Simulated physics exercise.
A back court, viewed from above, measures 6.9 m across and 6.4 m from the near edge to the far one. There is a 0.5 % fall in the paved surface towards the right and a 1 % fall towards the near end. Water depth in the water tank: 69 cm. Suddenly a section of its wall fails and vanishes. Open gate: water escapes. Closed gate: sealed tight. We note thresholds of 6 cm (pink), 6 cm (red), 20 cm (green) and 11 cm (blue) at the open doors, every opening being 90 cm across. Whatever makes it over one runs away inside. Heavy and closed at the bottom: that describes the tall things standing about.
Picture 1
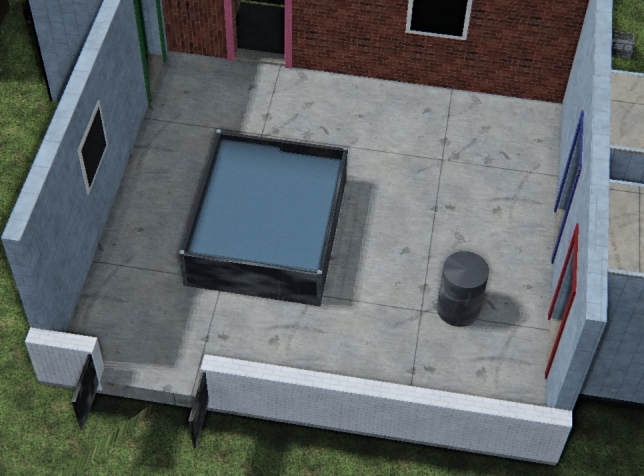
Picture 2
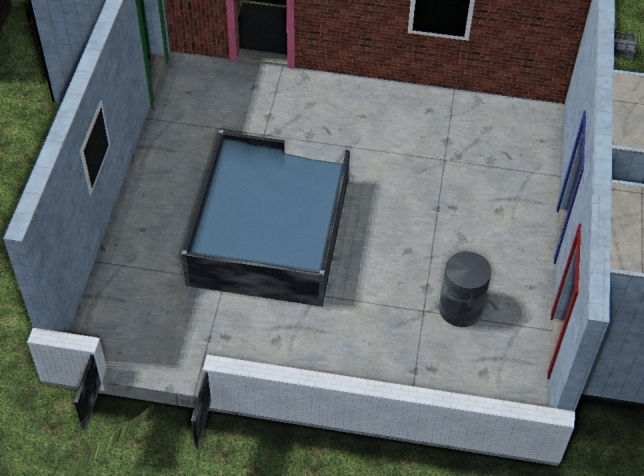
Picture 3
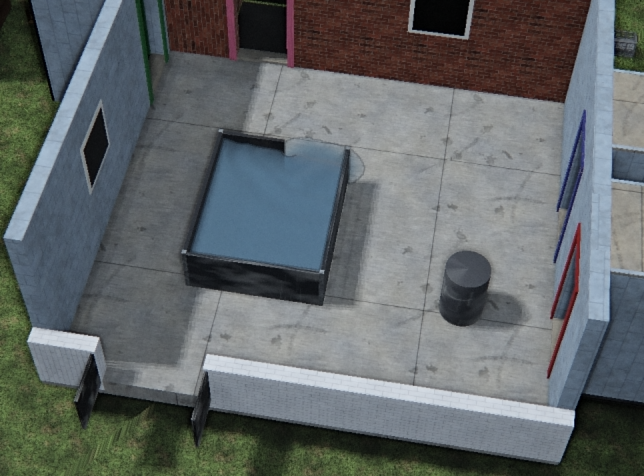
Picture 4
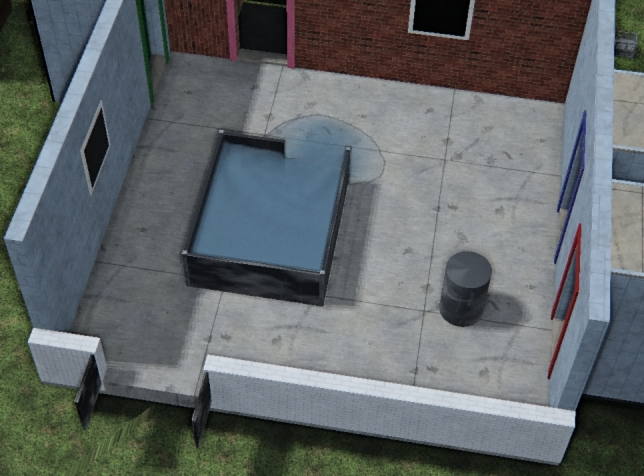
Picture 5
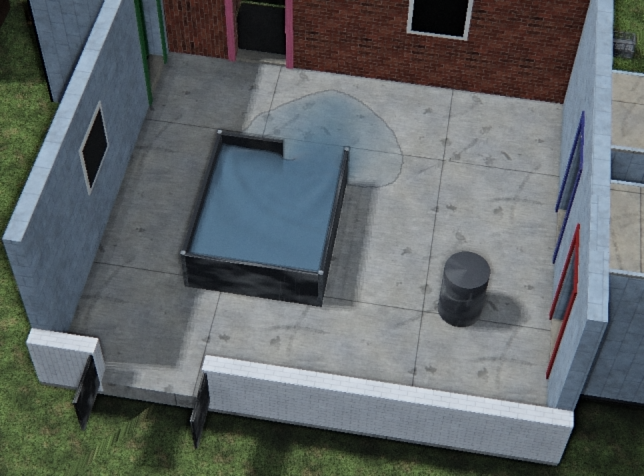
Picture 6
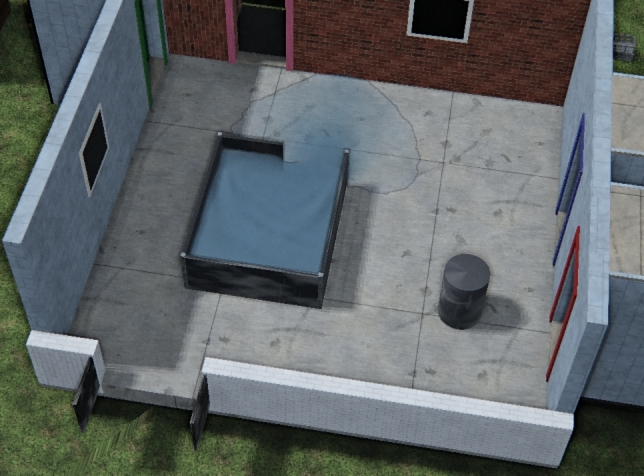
Water in a dark-walled, open-topped tank sits still in a walled concrete court until a section of the far wall vanishes at its right end. It pours through the gap onto the paving and fans out in a widening, thin sheet towards the brick wall, while a dark barrel stands unmoved.
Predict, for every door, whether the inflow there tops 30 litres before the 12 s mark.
Prediction: At the pink door it tops 30 litres; at the red door it falls short of 30 litres; at the green door it falls short of 30 litres; at the blue door it falls short of 30 litres.
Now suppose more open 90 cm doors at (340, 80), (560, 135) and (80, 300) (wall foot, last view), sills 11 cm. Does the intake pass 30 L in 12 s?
In sequence the answers are more than that, more than that and less than that.
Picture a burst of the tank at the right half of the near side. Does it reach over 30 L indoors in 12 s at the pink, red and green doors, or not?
Then pink does not exceed it, red exceeds it, green does not exceed it.
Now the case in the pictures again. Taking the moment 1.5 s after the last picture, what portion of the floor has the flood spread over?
Around 25 per cent.
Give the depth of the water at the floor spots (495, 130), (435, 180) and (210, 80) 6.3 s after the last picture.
Around 10 cm, 2 cm and 9 cm, in the order given.
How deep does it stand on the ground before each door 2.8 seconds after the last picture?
Depths in cm: Pink 12, red 0, green 19, blue 5.
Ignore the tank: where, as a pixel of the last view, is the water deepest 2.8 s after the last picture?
In the final picture, near (560, 125).
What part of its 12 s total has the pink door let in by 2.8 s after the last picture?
About 65 per cent.
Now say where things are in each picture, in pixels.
In the first frame, the water tank at (267, 203) is whole and still, 69 cm deep.
In the second frame, water pours out on the water tank's far side and has run 0.5 m, to a hidden place; typically 6 cm deep outside, 69 cm at the water tank's back.
In the third frame, the front is at (298, 142), 0.8 m from the gap on the water tank's far side; 0.8 m2 of floor is under water; 69 cm left at the back of the water tank.
In the fourth frame, the front is at (319, 118), 1.3 m from the gap on the water tank's far side; 1.9 m2 of floor is under water; 69 cm left at the back of the water tank.
In the fifth frame, the front is at (341, 96), 1.9 m from the gap on the water tank's far side; 3.3 m2 of floor is under water; 69 cm left at the back of the water tank.
In the sixth frame, water pours out on the water tank's far side and has run 2.4 m, to (359, 80); typically 4 cm deep outside, 69 cm at the water tank's back.
Then, 0.7 s after the last picture water covers 20 % of the floor and is deepest (36 cm) near (320, 174); pink door 14 cm at the sill, 4 L in, red door not reached, green door not reached, blue door not reached.
Then, 1.5 s after the last picture water covers 25 % of the floor and is deepest (35 cm) near (561, 110); pink door 17 cm at the sill, 34 L in, red door not reached, green door not reached, blue door not reached.
Then, 2.8 s after the last picture water covers 40 % of the floor and is deepest (29 cm) near (560, 125); pink door 12 cm at the sill, 83 L in, red door not reached, green door 19 cm at the sill, 2 L in, blue door 5 cm at the sill, 0 L in.
Then, 6.3 s after the last picture water covers 85 % of the floor and is deepest (16 cm) near (502, 432); pink door 8 cm at the sill, 122 L in, red door 4 cm at the sill, 0 L in, green door 11 cm at the sill, 4 L in, blue door 8 cm at the sill, 0 L in.
Then, 11.3 s after the last picture water covers 100 % of the floor and is deepest (14 cm) near (542, 438); pink door 4 cm at the sill, 125 L in, red door 7 cm at the sill, 3 L in, green door 6 cm at the sill, 4 L in, blue door 6 cm at the sill, 0 L in.
